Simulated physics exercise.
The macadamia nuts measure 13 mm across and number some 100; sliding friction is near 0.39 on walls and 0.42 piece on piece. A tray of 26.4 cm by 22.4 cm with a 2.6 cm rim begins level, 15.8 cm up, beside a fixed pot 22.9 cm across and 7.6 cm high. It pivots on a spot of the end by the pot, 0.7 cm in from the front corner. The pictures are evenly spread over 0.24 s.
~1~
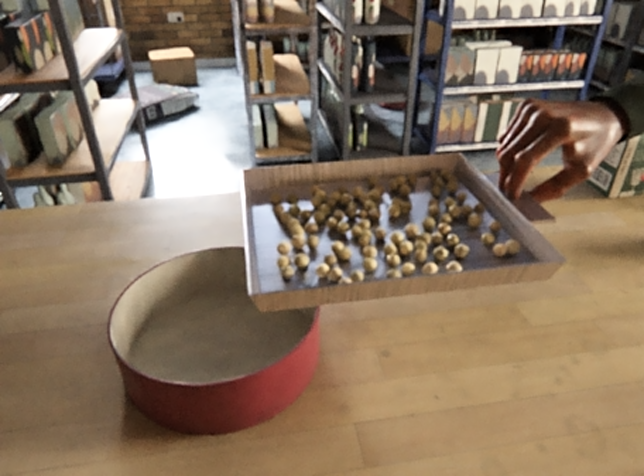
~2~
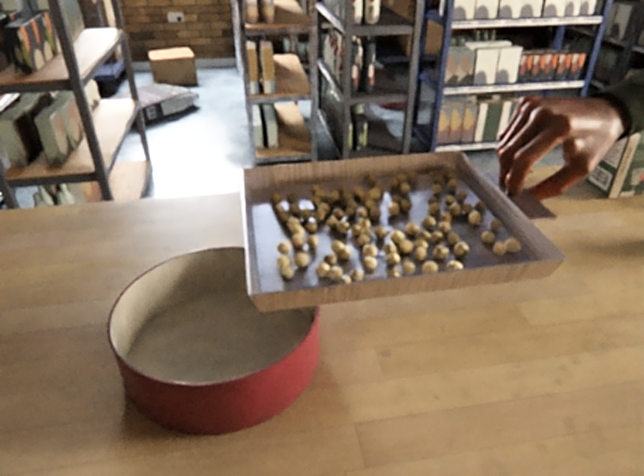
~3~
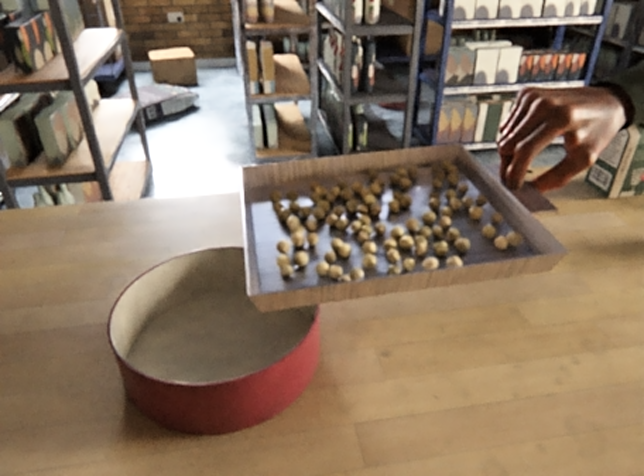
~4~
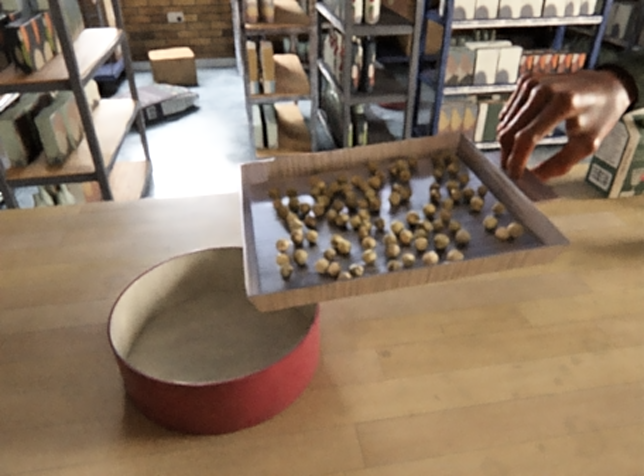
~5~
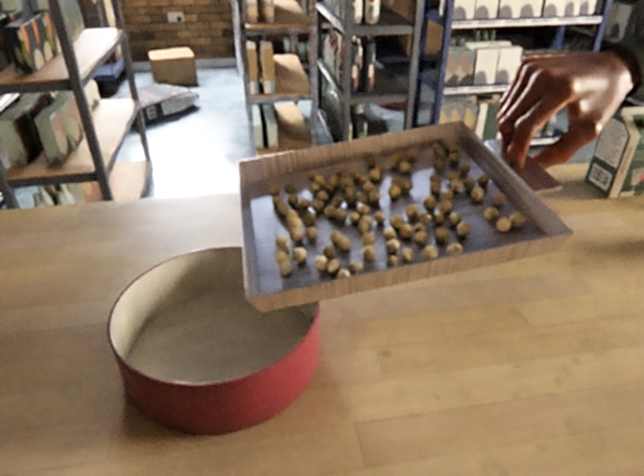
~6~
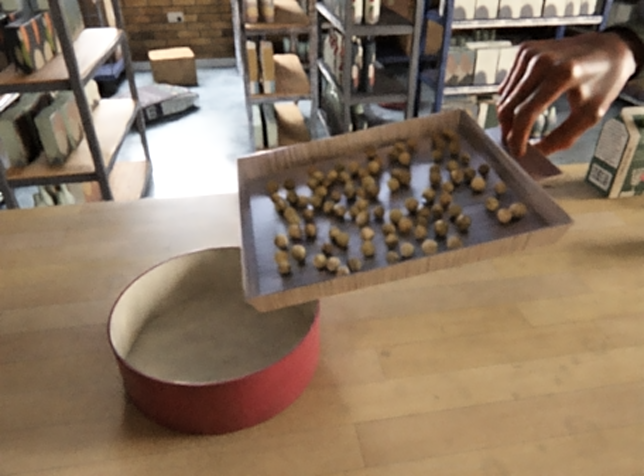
A wooden tray of small round nuts slowly tilted, its far right side rising as a hand held that end, while the nuts stayed scattered across it and the red pot beside it sat still.
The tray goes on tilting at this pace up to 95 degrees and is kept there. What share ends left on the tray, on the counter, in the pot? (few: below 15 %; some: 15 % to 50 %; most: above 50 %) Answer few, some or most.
Tray few, counter most, pot some.
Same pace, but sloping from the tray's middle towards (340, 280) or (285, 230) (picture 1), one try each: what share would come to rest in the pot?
About 0 and 90 per cent.
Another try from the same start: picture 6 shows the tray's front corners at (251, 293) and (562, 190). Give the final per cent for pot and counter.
Pot 35, counter 65.
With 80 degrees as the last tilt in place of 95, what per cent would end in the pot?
It would be near 35 per cent.
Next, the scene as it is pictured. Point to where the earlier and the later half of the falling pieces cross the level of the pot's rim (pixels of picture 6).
At about (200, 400), then at (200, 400).
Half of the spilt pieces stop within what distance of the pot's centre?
About 20 cm.
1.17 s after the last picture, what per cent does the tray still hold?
About 85 per cent.
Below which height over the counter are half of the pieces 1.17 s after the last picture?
About 20 cm.
Then, 0.70 s after the last picture, tilt 50 degrees; the tray holds 100 %, the pot 0 %.
Then, 1.17 s after the last picture, tilt 76 degrees; the tray holds 85 %, the pot 0 %.
Then, 1.71 s after the last picture, tilt 95 degrees; the tray holds 0 %, the pot 35 %.
In the end, tray 0 %, counter 65 %, pot 35 %.
